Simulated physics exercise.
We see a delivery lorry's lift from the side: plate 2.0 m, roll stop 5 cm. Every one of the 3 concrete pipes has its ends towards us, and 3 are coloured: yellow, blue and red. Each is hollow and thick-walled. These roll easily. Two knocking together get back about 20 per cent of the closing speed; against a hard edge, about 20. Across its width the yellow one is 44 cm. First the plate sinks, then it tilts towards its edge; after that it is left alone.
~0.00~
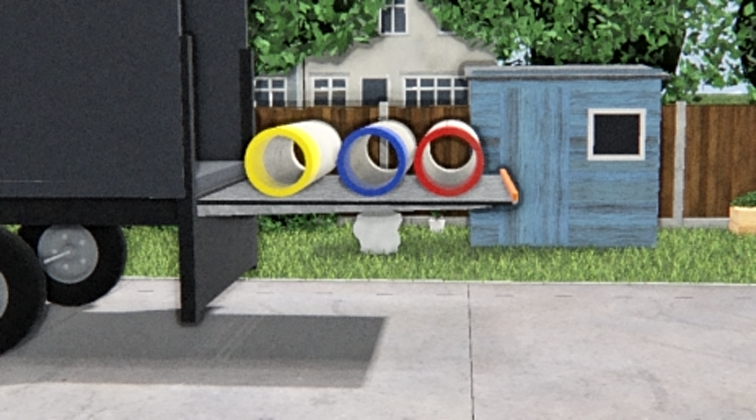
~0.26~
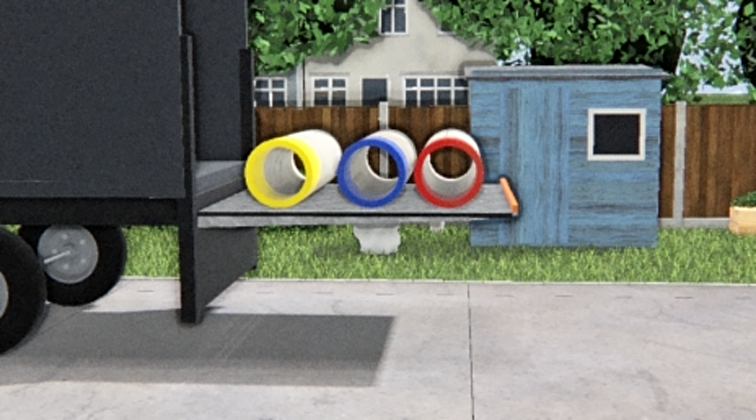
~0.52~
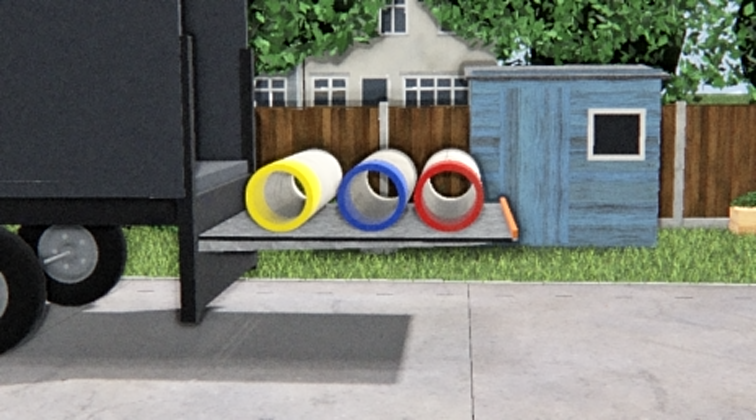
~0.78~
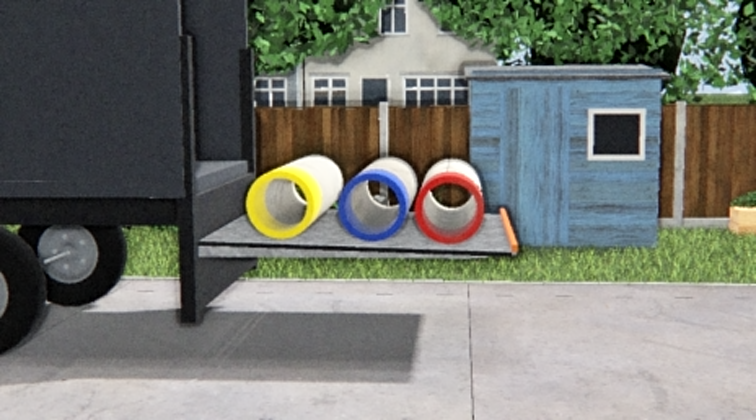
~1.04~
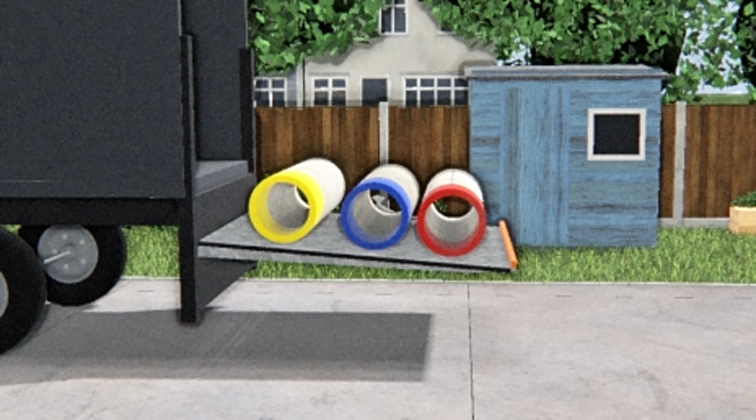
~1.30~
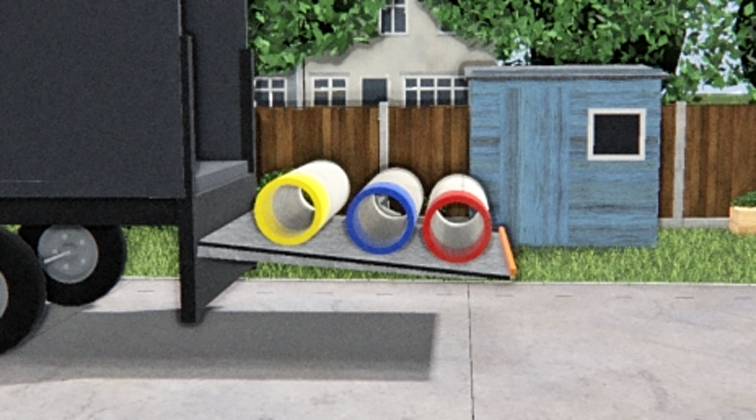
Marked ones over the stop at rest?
Yellow: No, blue: No, red: No.
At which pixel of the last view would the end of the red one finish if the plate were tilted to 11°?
(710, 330), roughly.
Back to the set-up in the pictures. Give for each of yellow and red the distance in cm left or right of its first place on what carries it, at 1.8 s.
Yellow 20 cm right, red 20 cm right.
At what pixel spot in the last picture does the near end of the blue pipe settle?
Roughly (426, 227).
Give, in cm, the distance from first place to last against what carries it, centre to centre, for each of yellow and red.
The yellow one shifts some 50 and the red one roughly 30.
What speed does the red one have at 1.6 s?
Its speed is roughly 0.3 m/s.
After 1.6 s, yellow is on the plate, 135 cm from the stop, rolling right; blue is on the plate, 75 cm from the stop, rolling right; red is on the plate, 25 cm from the stop, rolling right; 0 over the stop so far.
After 1.8 s, yellow is on the plate, 130 cm from the stop, rolling right; blue is on the plate, 70 cm from the stop, rolling right; red is on the plate, 20 cm from the stop, rolling right; 0 over the stop so far.
After 2.2 s, yellow is on the plate, 110 cm from the stop, rolling right; blue is on the plate, 55 cm from the stop; red is on the plate, 10 cm from the stop; 0 over the stop so far.
At rest (2.5 s), yellow is on the plate, 100 cm from the stop; blue is on the plate, 55 cm from the stop; red is on the plate, 10 cm from the stop; 0 over the stop so far.
